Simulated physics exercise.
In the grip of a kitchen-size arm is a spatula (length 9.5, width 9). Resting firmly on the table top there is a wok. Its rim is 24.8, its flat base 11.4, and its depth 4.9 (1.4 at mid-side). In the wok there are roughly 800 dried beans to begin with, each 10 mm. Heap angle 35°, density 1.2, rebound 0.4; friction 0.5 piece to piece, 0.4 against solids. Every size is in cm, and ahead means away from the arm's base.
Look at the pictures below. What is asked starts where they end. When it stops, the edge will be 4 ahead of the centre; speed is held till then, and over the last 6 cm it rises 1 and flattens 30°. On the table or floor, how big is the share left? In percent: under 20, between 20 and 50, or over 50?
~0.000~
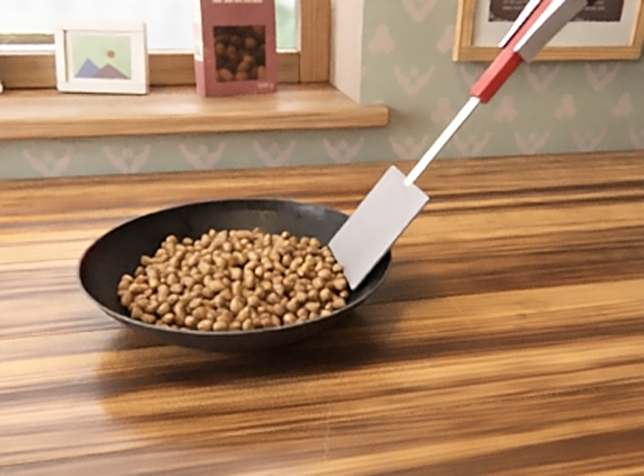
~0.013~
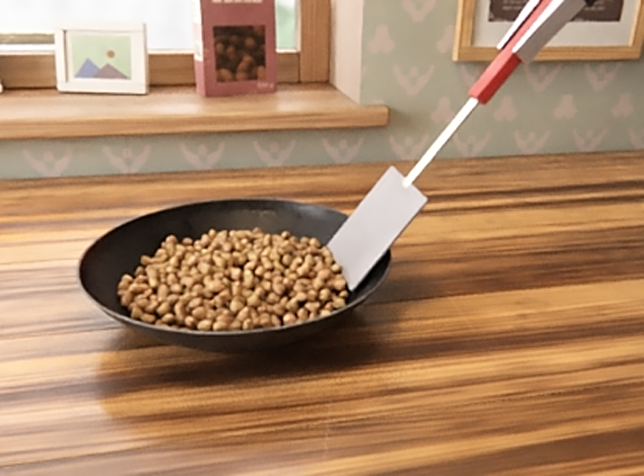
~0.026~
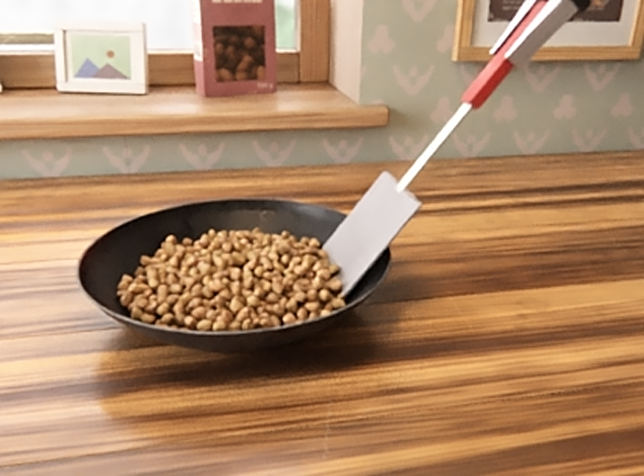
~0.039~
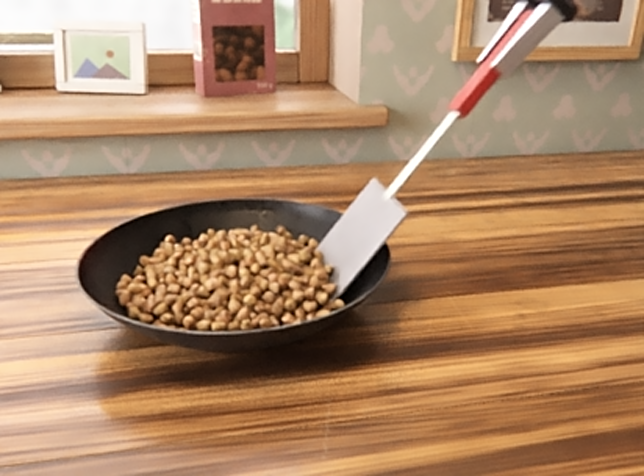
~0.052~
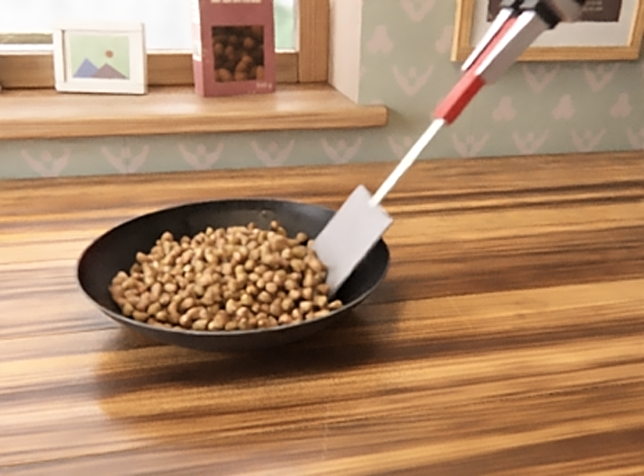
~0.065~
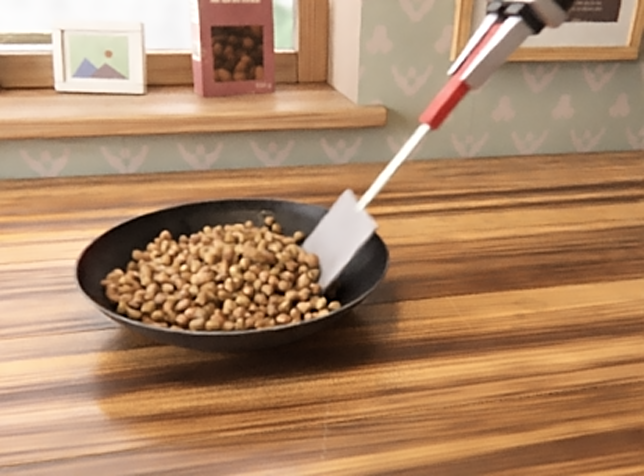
Under 20 percent.
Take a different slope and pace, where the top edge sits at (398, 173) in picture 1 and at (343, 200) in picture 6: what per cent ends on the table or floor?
Close to 10 in a hundred.
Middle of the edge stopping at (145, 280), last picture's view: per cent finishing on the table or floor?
My guess is roughly 35 percent.
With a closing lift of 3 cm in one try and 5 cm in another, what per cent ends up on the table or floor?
Result: Approx. 5 % and 10 %, one try each.
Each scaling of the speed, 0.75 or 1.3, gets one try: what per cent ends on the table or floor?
Some 10 per cent, then some 10 per cent, on the table or floor.
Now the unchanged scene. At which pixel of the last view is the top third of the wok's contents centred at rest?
About (142, 261).
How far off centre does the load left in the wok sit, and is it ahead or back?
I'd put it at roughly 4.5 cm toward the front.
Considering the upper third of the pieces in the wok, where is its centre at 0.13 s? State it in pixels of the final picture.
It is centred at roughly (177, 265).
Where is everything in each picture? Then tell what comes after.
In the first frame, spatula top edge at (410, 181), sloping 52°; upper third of the load around (241, 275), from x 125 to 345, top at y 235; 805 in the wok.
In the second frame, spatula top edge at (409, 182), sloping 52°; upper third of the load around (241, 275), from x 125 to 345, top at y 235.
In the third frame, spatula top edge at (402, 186), sloping 52°; upper third of the load around (241, 274), from x 125 to 340, top at y 235.
In the fourth frame, spatula top edge at (390, 194), sloping 52°; upper third of the load around (242, 272), from x 125 to 340, top at y 230.
In the fifth frame, spatula top edge at (376, 202), sloping 52°; upper third of the load around (237, 271), from x 115 to 335, top at y 225.
In the sixth frame, spatula top edge at (362, 206), sloping 52°; upper third of the load around (230, 269), from x 110 to 335, top at y 220; 805 in the wok.
After 0.10 s, sloping 50°, highest piece 6 above the table; 805 in the wok.
After 0.13 s, sloping 38°, highest piece 8 above the table; 805 in the wok.
After 0.34 s, sloping 22°, highest piece 6 above the table; 749 in the wok, 55 on the table or floor, 1 on the blade or in flight.
After 1.39 s, sloping 22°, highest piece 6 above the table; 748 in the wok, 57 on the table or floor.
At rest, 748 in the wok, 57 on the table or floor. That is 7 % on the table or floor.
